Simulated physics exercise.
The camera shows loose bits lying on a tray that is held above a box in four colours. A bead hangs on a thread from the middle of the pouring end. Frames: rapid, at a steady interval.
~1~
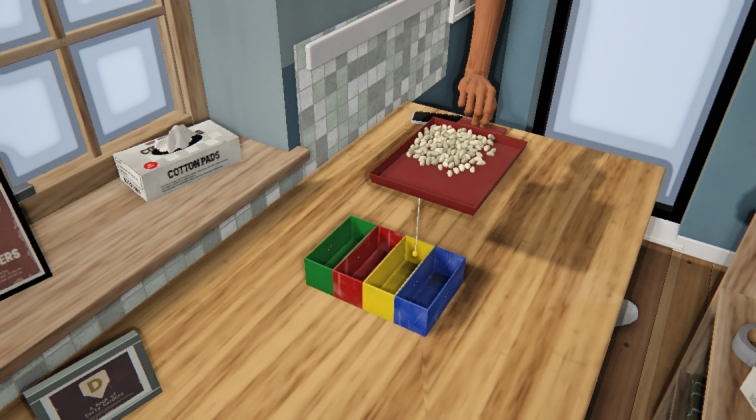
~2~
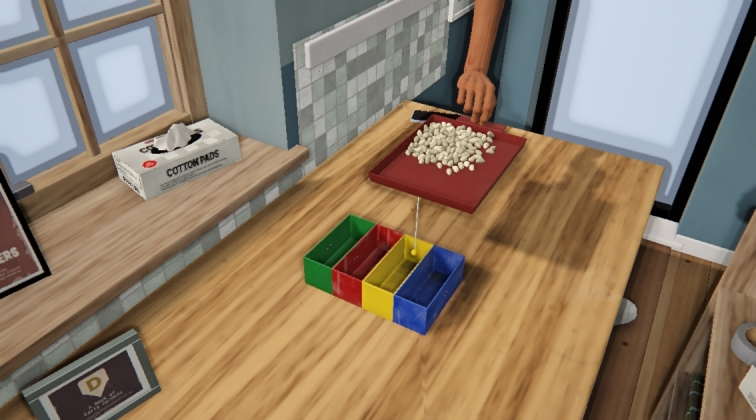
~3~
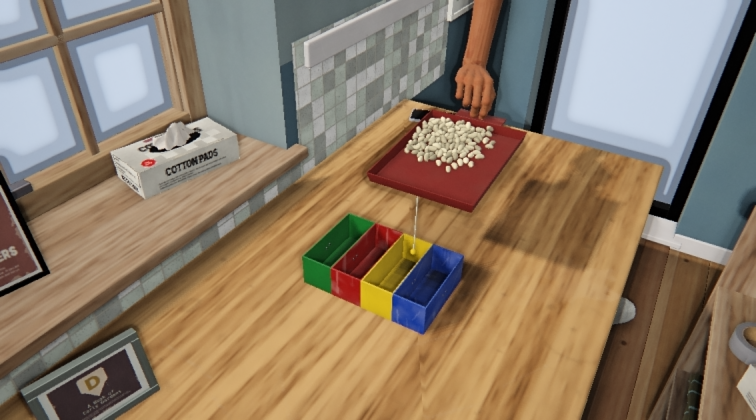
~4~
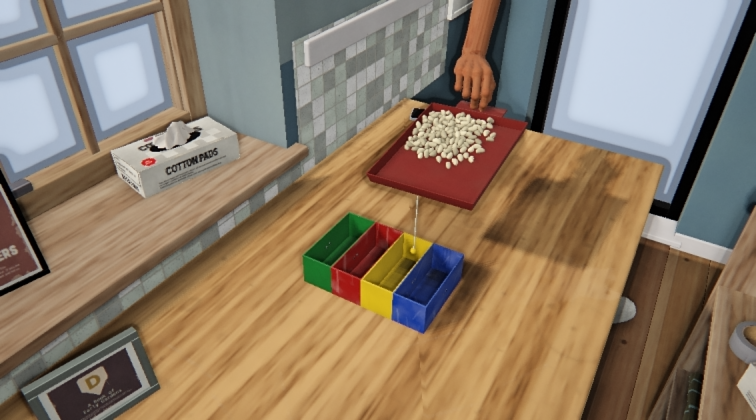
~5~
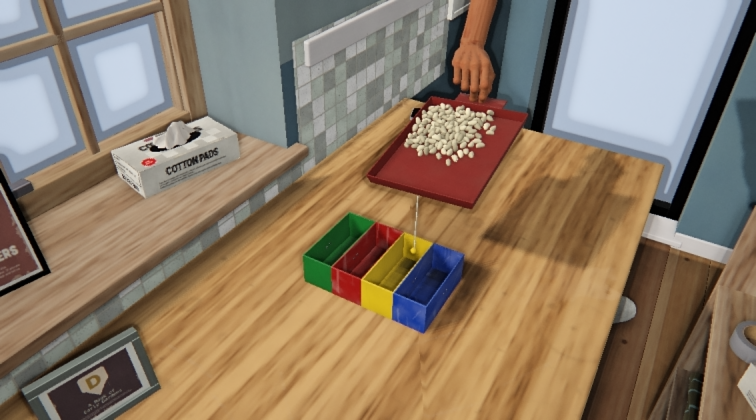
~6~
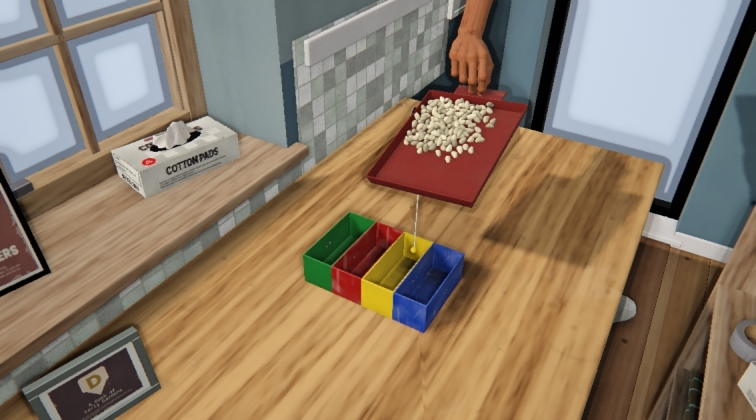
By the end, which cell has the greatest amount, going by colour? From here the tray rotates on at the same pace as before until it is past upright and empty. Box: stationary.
By colour, red has the most.
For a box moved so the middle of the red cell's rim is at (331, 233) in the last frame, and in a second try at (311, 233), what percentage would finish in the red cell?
It works out to 0 percent and then 0 percent.
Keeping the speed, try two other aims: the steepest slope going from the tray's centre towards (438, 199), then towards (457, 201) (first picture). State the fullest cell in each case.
The cell in blue, then that blue cell.
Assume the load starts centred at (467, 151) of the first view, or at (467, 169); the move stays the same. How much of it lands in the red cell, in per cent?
Estimate: 50 % first, 50 % second.
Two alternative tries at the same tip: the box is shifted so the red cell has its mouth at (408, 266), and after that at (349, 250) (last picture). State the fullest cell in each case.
The green cell, and then the cell in red.
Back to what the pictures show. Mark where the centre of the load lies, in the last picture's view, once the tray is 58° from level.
Roughly at (396, 162).
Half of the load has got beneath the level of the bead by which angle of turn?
Approx. reading: About 110°.
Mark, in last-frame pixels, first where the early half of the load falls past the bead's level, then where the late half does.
About (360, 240), and after that about (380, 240).
Soon, tray tipped steeply; nearly all on the tray; a small part falling or outside the box.
A while on, tray tipped right over; about two thirds on the tray; about a quarter in the red cell; a small part in the green cell; a stray few in the yellow cell; a stray few in the blue cell; a stray few falling or outside the box.
Towards the end, tray tipped past a quarter turn; about two thirds in the red cell; a small part in the yellow cell; a small part in the green cell; a stray few in the blue cell; a stray few falling or outside the box.
Finally, tray tipped past a quarter turn; about two thirds in the red cell; a small part in the yellow cell; a small part in the green cell; a stray few in the blue cell; a stray few outside the box.
